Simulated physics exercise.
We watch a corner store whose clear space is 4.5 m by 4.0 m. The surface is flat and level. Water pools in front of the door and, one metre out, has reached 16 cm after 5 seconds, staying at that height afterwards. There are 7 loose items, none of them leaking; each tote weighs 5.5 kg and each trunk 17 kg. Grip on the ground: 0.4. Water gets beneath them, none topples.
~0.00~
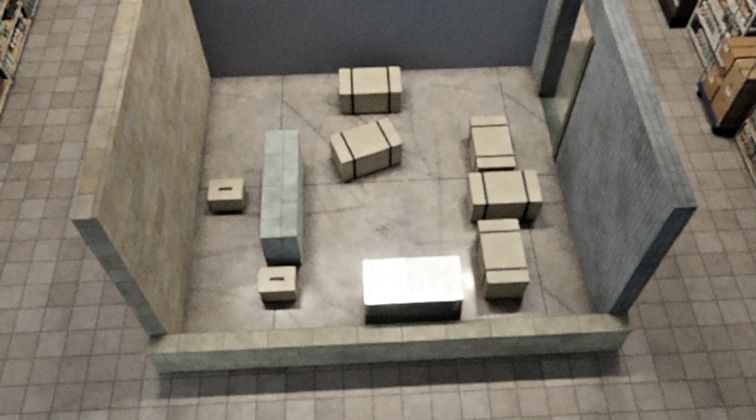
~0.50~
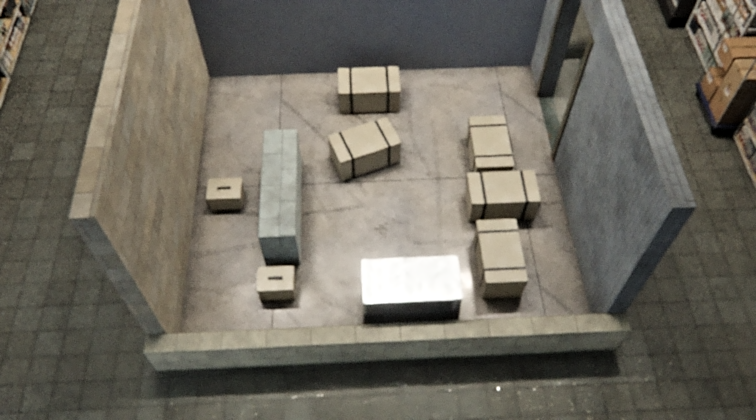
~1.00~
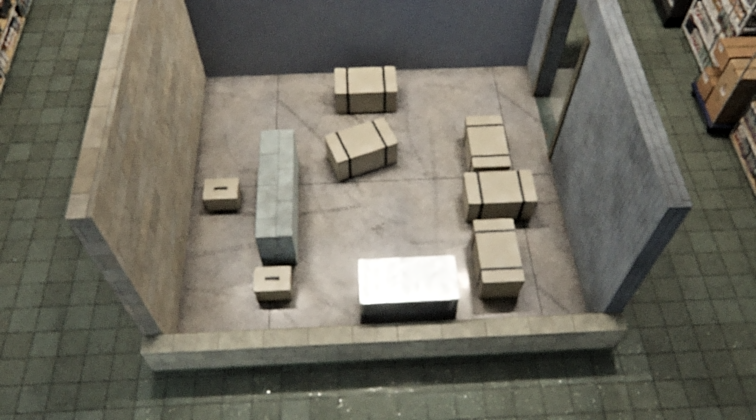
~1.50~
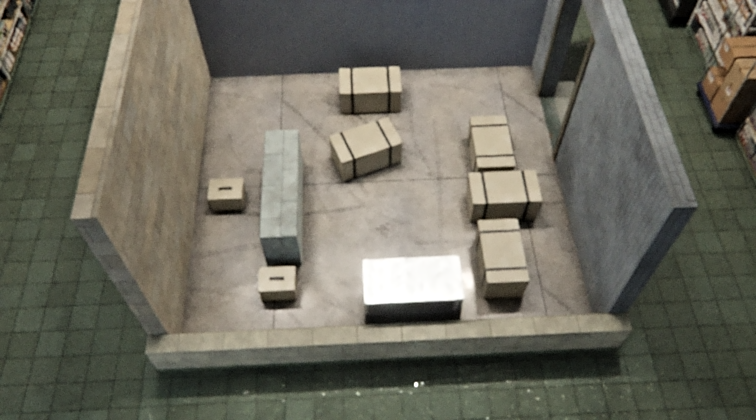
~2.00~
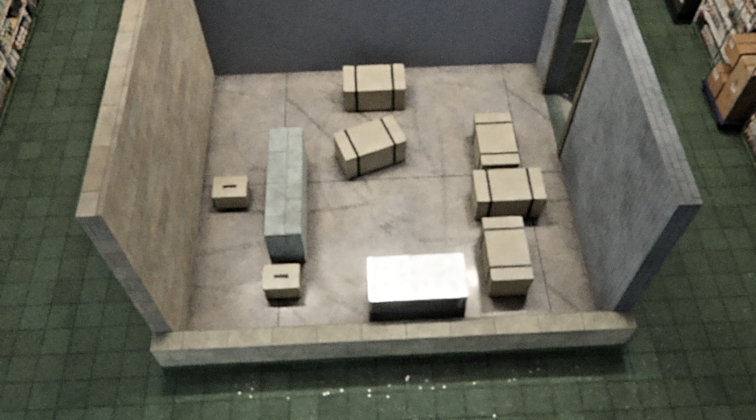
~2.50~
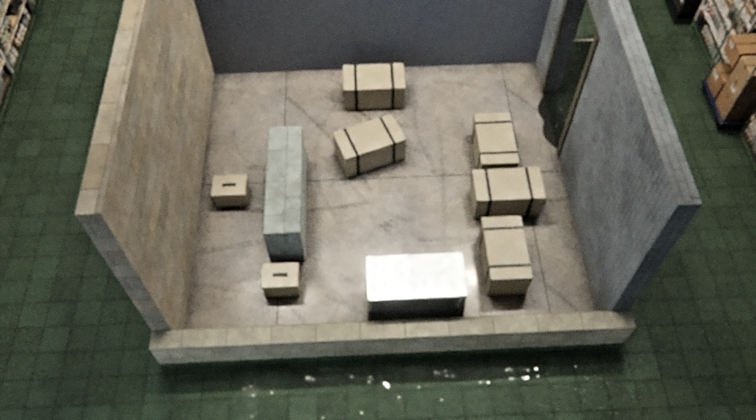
A walled store room with an open top stands on a tiled floor, seen from high above its low front wall. Tan boxes with dark bands sit at the back and right, two small boxes and a long grey-green block at left, and a bright white block near the front. The surrounding floor darkens to wet green, glints appear out front, the boxes stay put, and the view shifts very slightly.
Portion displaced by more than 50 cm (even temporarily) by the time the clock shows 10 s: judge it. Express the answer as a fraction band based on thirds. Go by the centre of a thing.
The band is under one third.
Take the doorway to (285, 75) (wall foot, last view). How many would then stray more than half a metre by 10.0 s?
The answer would then be 2.
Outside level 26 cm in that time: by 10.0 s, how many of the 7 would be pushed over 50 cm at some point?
I count 4 of them in that case.
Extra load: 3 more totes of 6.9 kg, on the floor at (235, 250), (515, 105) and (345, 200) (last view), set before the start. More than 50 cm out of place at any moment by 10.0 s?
Result by item, in order: Inside the cutoff, beyond the cutoff, inside the cutoff.
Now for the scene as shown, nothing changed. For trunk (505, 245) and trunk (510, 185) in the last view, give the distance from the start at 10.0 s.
They've ended up 0 cm and 0 cm away, in that order.
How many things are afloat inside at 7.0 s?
The number is 0.
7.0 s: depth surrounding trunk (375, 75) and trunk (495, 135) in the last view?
Depths: Near 5 cm, then near 5 cm.
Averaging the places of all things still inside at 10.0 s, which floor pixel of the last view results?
Somewhere near (361, 194).
After 3.5 s 0 of 7 are over 50 cm from their spots; 0 afloat.
After 4.5 s 0 of 7 are over 50 cm from their spots; 0 afloat.
After 7.0 s 1 of 7 are over 50 cm from their spots; 0 afloat.
After 10.0 s 2 of 7 are over 50 cm from their spots, and 2 have been at some point; 1 afloat.
